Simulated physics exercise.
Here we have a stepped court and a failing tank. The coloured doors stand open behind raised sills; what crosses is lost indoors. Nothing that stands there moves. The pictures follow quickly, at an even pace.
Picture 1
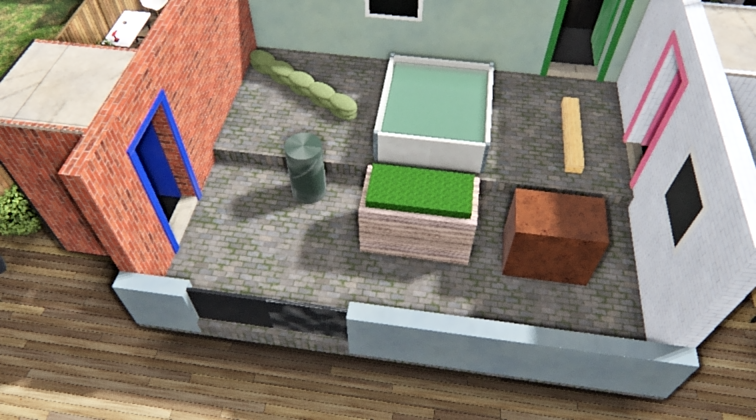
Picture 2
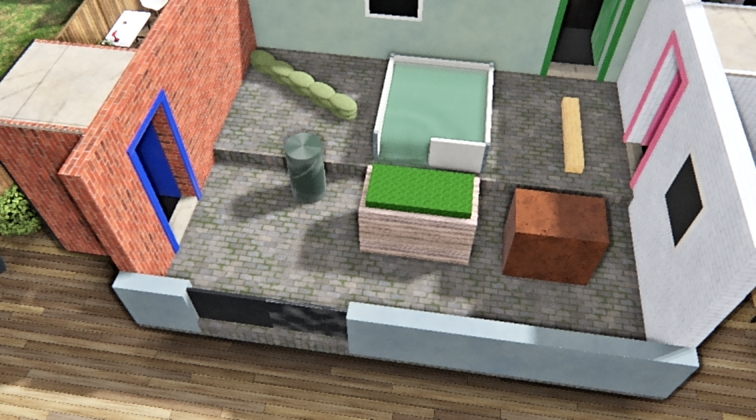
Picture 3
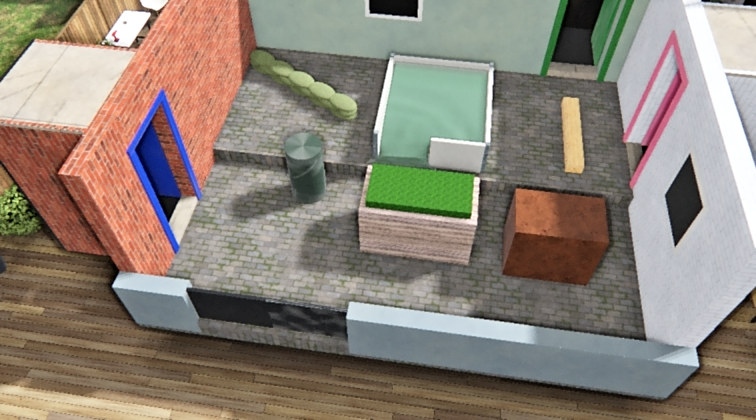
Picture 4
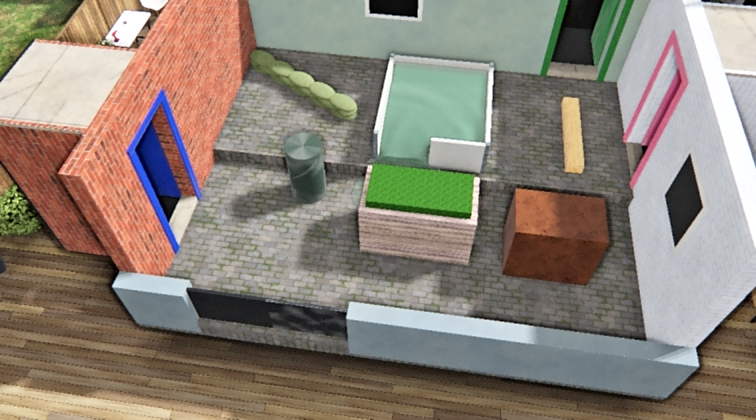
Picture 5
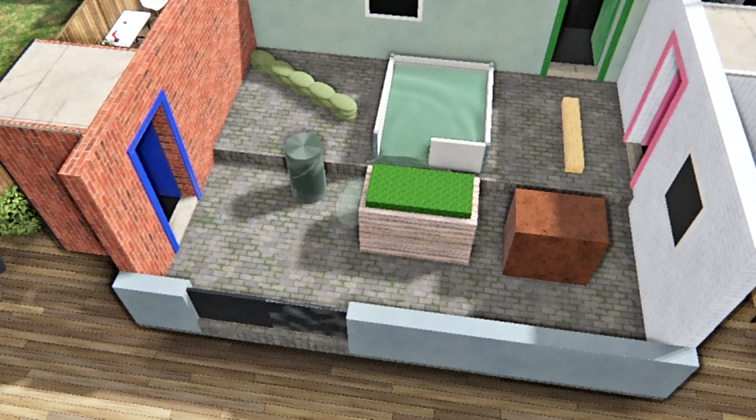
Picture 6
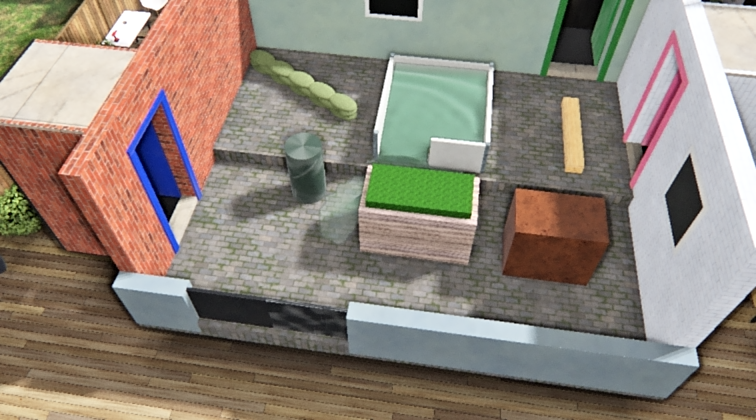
Water leaving a walled tank through a gap in its front, then showing beside a grass-topped block on the paved court.
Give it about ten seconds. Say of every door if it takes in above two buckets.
The blue door admits no more than that; the green door admits no more than that; the pink door admits no more than that.
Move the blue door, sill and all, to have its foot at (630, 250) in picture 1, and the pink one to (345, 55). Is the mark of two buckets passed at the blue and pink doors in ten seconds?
One by one: The blue door goes over, the pink door stays under.
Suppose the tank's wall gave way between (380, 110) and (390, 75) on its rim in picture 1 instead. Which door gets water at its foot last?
I say the pink door.
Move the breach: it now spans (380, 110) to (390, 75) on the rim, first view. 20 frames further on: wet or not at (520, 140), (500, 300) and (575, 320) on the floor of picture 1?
One after the other: Dry, dry, not flooded.
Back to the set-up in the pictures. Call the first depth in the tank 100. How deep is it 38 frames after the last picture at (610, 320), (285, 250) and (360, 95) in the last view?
In that order: 8, 10 and 0 per cent.
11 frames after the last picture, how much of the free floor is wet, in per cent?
I make it 30 per cent.
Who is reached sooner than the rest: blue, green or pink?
The blue door.
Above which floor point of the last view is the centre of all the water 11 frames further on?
Around (419, 158).
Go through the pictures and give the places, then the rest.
The water tank at (436, 101) is whole and still, in the first picture.
The front is at a hidden place, out from the gap at (404, 154), in the second picture.
The front is at a hidden place, out from the gap at (404, 155), in the third picture.
The front is at a hidden place, out from the gap at (404, 155), in the fourth picture.
Water pours out at (404, 155) and has run to (348, 220), in the fifth picture.
The front is at (330, 230), out from the gap at (404, 155), in the sixth picture.
A moment on, water covers 15 % of the floor; the blue door not reached, the green door not reached, the pink door not reached.
Next, water covers 30 % of the floor; the blue door wet at the sill, nothing in, the green door not reached, the pink door not reached.
Then, water covers 40 % of the floor; the blue door wet at the sill, nothing in, the green door not reached, the pink door not reached.
Later, water covers 50 % of the floor; the blue door under two buckets in, the green door not reached, the pink door not reached.
In the end, water covers 55 % of the floor; the blue door under two buckets in, the green door not reached, the pink door not reached.
